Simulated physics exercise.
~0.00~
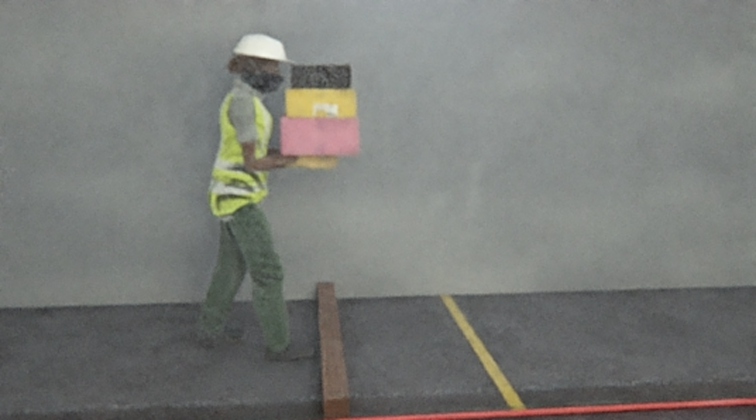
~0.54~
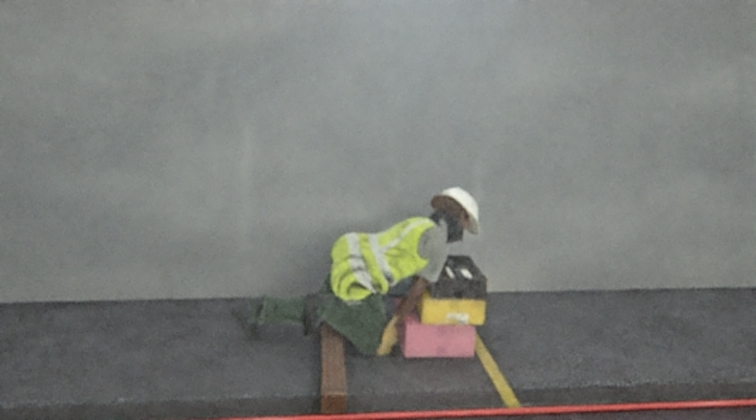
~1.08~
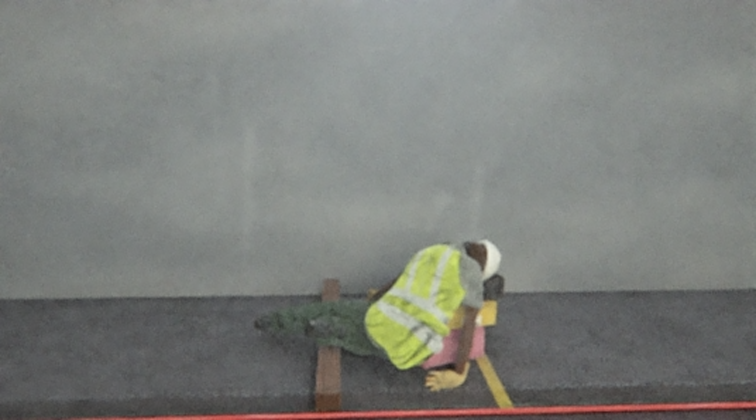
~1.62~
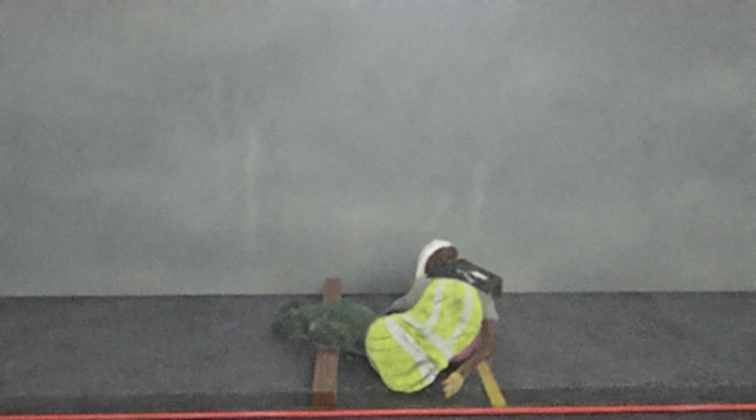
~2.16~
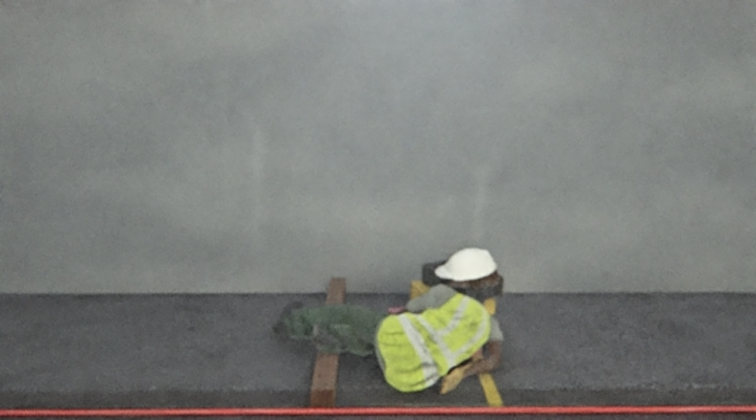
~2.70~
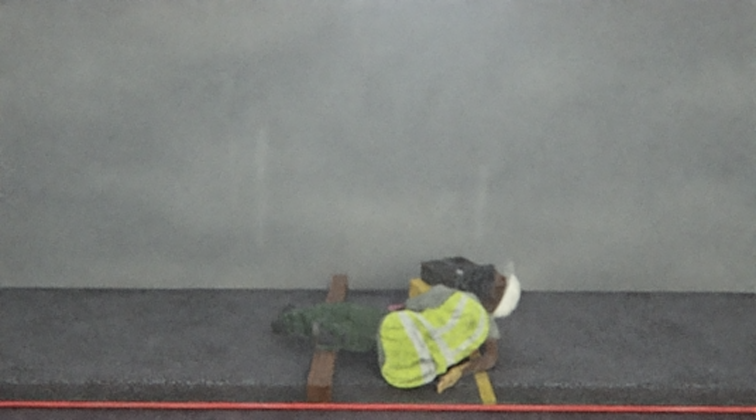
A worker carrying stacked parcels trips over a low rail and collapses limply onto them.
